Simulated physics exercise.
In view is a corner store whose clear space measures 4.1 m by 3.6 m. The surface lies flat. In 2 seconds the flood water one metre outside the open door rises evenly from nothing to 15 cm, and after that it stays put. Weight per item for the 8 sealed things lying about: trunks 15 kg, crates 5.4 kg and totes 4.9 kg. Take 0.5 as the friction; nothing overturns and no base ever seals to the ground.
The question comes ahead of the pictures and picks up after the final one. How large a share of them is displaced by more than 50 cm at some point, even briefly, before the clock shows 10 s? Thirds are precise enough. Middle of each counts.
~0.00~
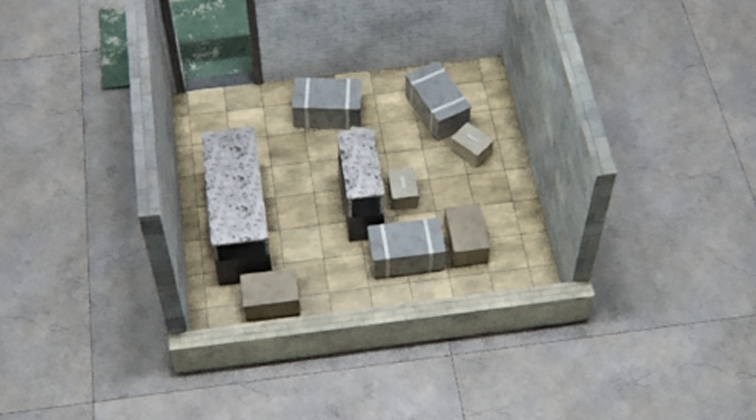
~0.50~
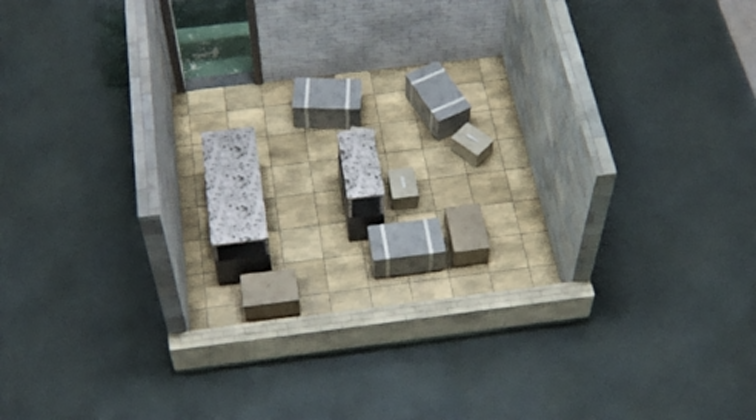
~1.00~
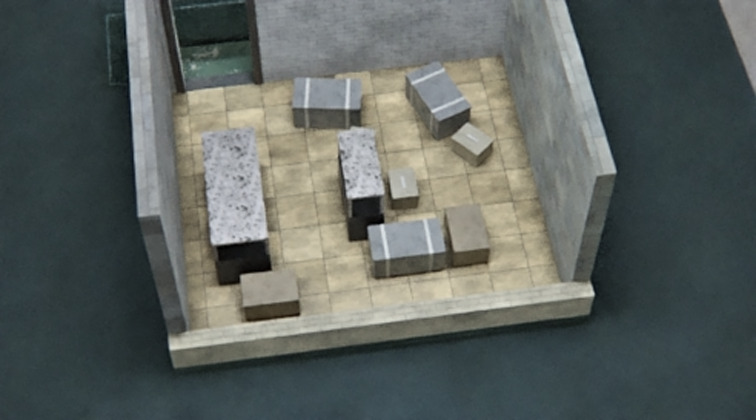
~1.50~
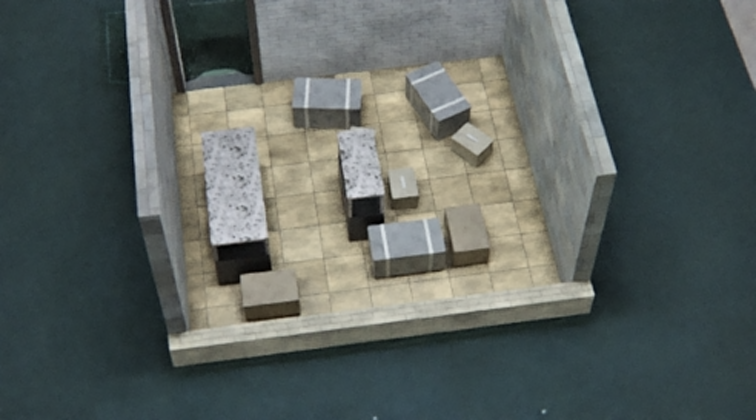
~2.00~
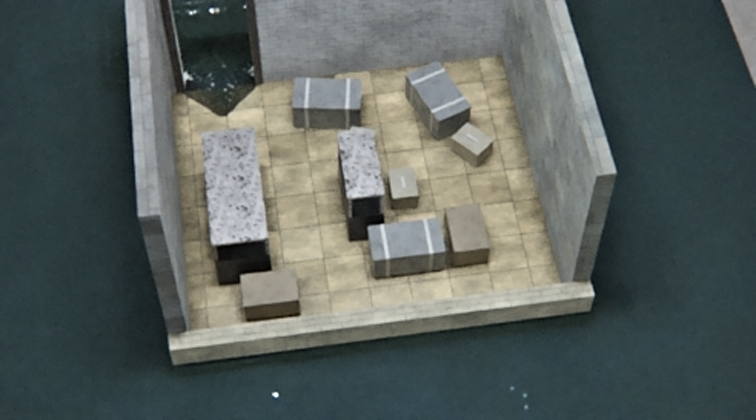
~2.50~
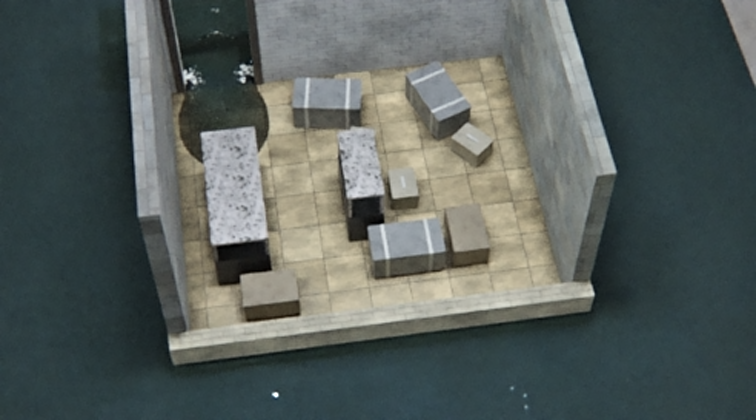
I'd put it at less than a third.
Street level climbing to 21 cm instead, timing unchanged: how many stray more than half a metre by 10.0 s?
Result: 4.
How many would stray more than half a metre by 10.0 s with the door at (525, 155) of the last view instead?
Result: 7.
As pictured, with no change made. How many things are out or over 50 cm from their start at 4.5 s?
Answer: 0.
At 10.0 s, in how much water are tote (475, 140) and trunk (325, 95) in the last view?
Depth approx. 3 cm / 3 cm.
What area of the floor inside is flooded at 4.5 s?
Flooded: Near 5.0 m2.
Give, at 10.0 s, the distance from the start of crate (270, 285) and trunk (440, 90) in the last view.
Shifts: 20 cm / 0 cm.
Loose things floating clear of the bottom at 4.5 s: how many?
Just then, the number is 0.
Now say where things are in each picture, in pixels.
In the first frame, a trunk at (327, 93) rests on the ground; a crate at (467, 227) rests on the ground; 0.0 m2 under water; 0 of 8 have shifted.
In the second frame, a trunk at (327, 93) rests on the ground; a crate at (467, 227), on the bottom; water covers 0.0 m2; 0 of 8 have shifted.
In the third frame, a trunk at (327, 93) rests on the ground; a crate at (467, 227) rests on the ground; 0.0 m2 under water; 0 of 8 have shifted.
In the fourth frame, a trunk at (327, 93), on the bottom; a crate at (467, 227), on the bottom; water covers 0.0 m2; 0 of 8 have shifted.
In the fifth frame, a trunk at (327, 93) rests on the ground; a crate at (467, 227), on the bottom; water covers 0.2 m2; 0 of 8 have shifted.
In the sixth frame, a trunk at (327, 93) rests on the ground; a crate at (467, 227) rests on the ground; 1.0 m2 under water; 0 of 8 have shifted.
After 3.5 s 0 of 8 are over 50 cm from their spots; 0 afloat.
After 4.5 s 0 of 8 are over 50 cm from their spots; 0 afloat.
After 7.0 s 0 of 8 are over 50 cm from their spots; 1 afloat.
After 10.0 s 1 of 8 are over 50 cm from their spots, and 1 have been at some point; 2 afloat.
